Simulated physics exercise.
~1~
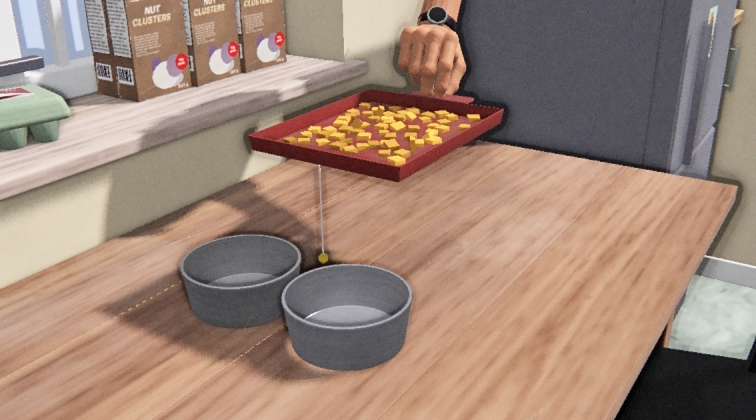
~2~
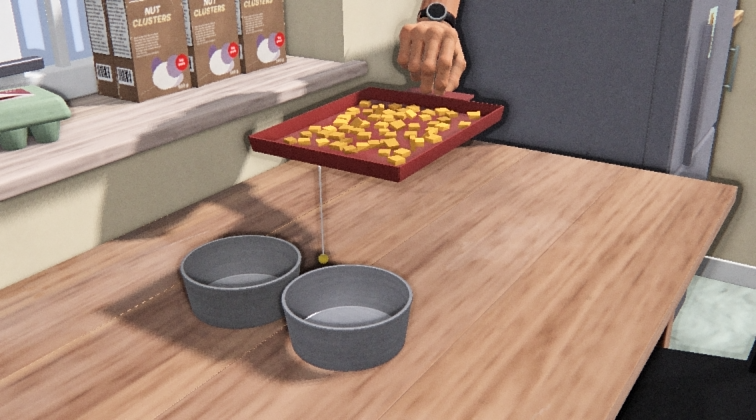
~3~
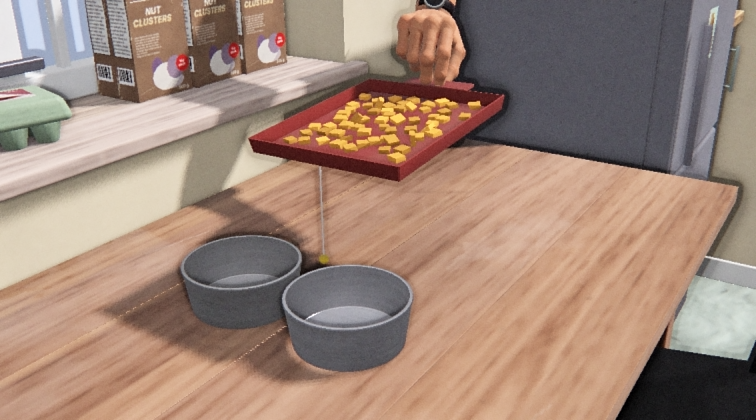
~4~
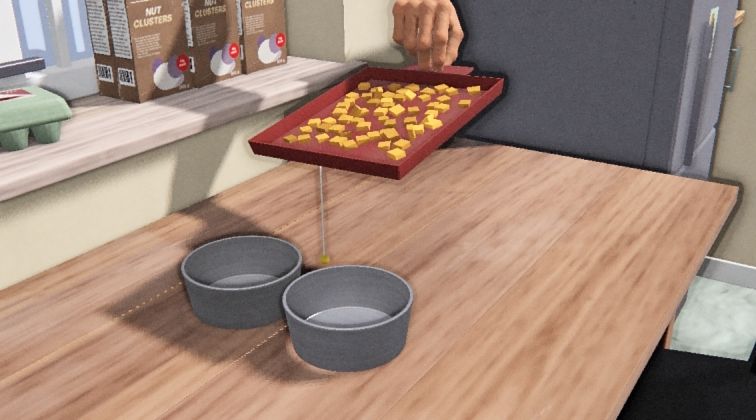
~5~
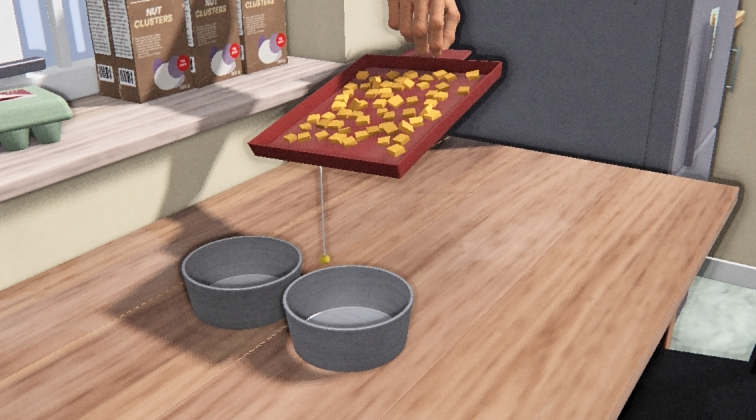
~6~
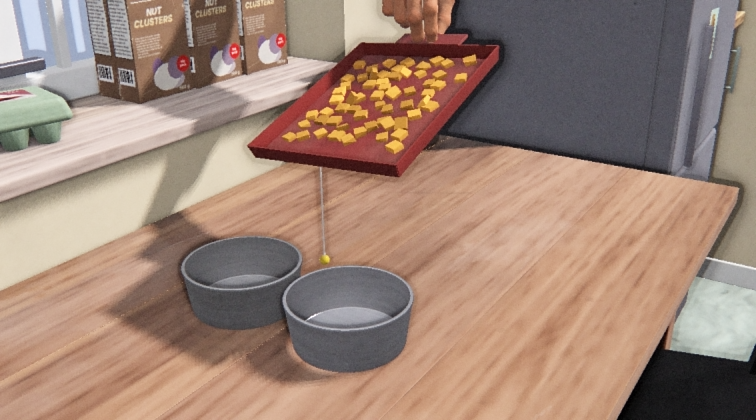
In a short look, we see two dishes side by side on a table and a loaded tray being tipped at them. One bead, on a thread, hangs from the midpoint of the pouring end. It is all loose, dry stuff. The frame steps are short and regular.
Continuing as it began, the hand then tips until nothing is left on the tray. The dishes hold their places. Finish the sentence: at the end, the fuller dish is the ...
At the end, the fuller dish is the left-hand one.
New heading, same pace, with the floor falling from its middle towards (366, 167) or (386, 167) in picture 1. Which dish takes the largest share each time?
The first try: The dish on the right. The second: The dish on the right.
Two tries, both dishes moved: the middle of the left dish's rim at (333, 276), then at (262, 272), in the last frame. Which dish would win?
With the dishes at the first place it's the left-side dish, and at the second it's the left-side dish.
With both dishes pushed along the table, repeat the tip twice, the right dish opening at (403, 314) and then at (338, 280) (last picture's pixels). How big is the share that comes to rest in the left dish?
Trial 1 around 80 percent, trial 2 around 30 percent.
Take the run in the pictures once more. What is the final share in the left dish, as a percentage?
I'd estimate close to 70 per cent.
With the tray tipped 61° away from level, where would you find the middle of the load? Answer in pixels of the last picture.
About (305, 125).
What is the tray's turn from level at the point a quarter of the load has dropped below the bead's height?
About 110 degrees.
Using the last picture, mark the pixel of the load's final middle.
Close to (255, 310), more or less.
Shortly afterwards, tray tipped steeply; the whole lot on the tray.
Next, tray tipped right over; all but a few on the tray; only a few in the right dish; a little in the left dish.
Some moments later, tray tipped past a quarter turn; near a quarter in the right dish; near two thirds in the left dish; a little outside both.
In the end, tray tipped past a quarter turn; near a quarter in the right dish; near two thirds in the left dish; near a quarter outside both.
